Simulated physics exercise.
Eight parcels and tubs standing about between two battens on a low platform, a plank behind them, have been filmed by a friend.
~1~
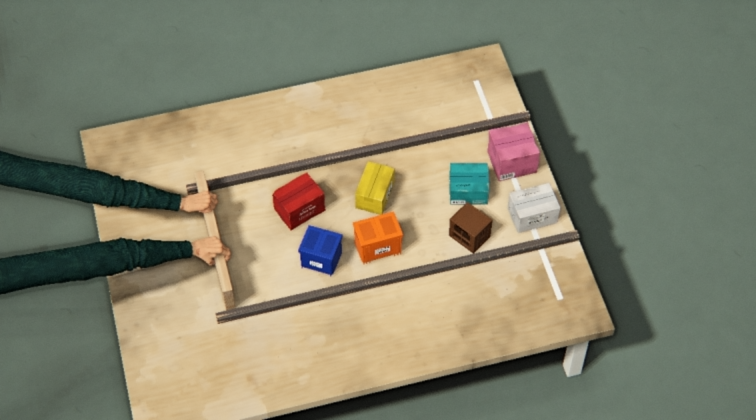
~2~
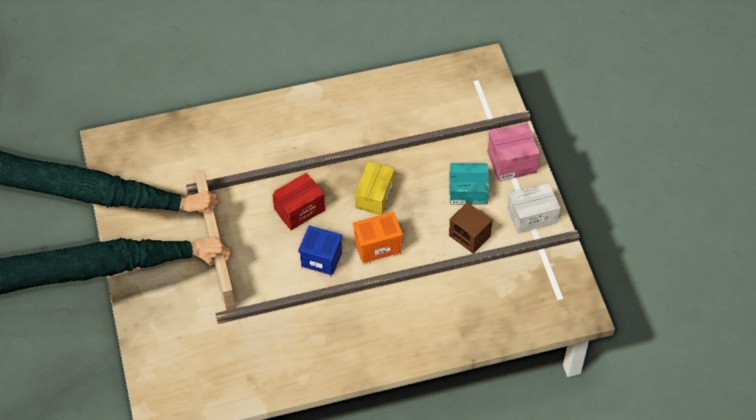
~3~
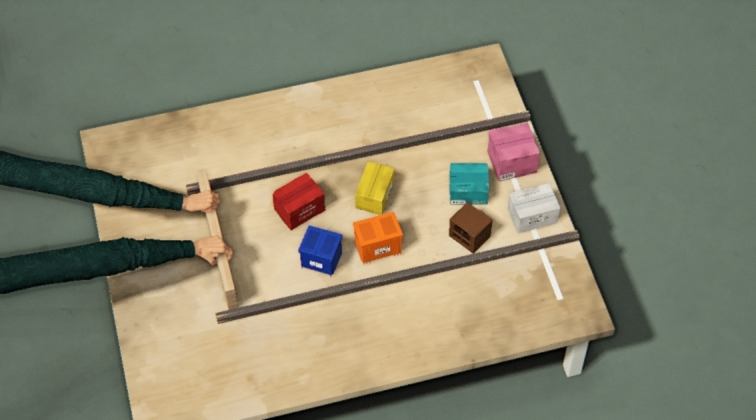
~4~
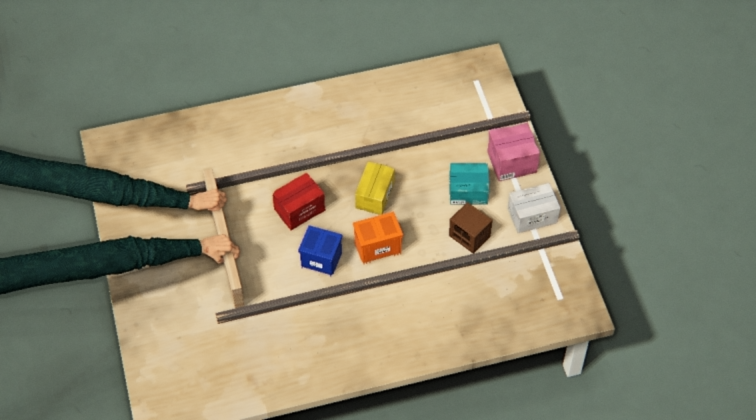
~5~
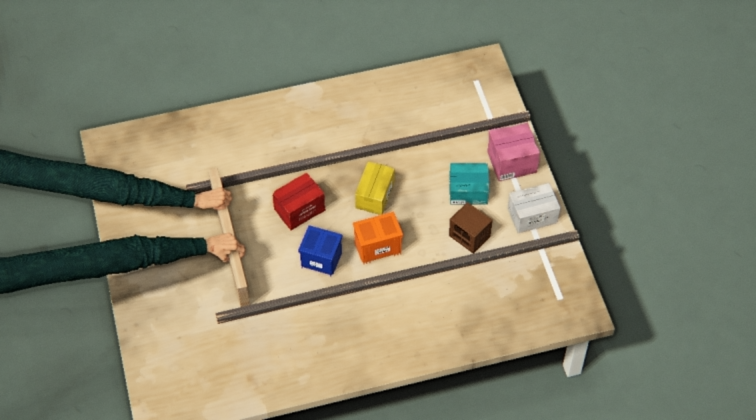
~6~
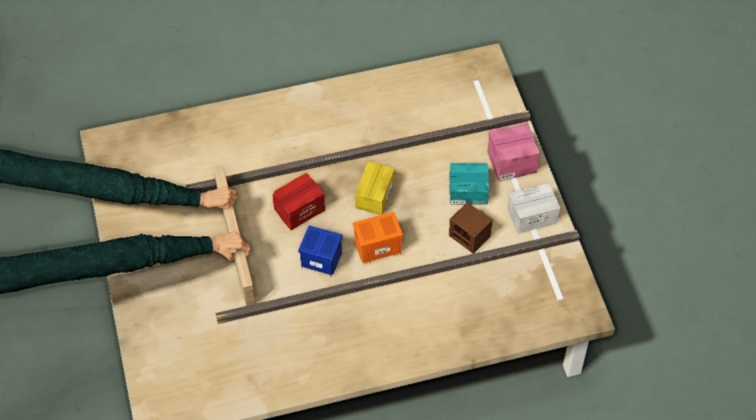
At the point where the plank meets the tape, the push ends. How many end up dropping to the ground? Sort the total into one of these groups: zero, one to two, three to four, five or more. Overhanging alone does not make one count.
It goes in the group five or more.
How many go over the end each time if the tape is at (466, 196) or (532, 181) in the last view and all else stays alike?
2 and 6.
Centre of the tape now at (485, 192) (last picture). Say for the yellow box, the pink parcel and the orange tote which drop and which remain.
Looking at each in turn, the yellow box is still there, the pink parcel is gone, and the orange tote is still there.
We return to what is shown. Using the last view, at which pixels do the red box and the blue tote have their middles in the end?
I'd put one at around (531, 157) and the other at around (541, 192).
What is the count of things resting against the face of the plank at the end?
The number is 2.
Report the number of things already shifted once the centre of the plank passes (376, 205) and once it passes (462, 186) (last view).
Answer - first 5, then 8.
Soon after, none off yet; pink parcel at rest near (513, 152); white parcel at rest near (534, 208); turquoise box at rest near (469, 184).
In the end, the number that fall off is five or more; gone, orange tote, yellow box, brown crate, turquoise box, white parcel and pink parcel.
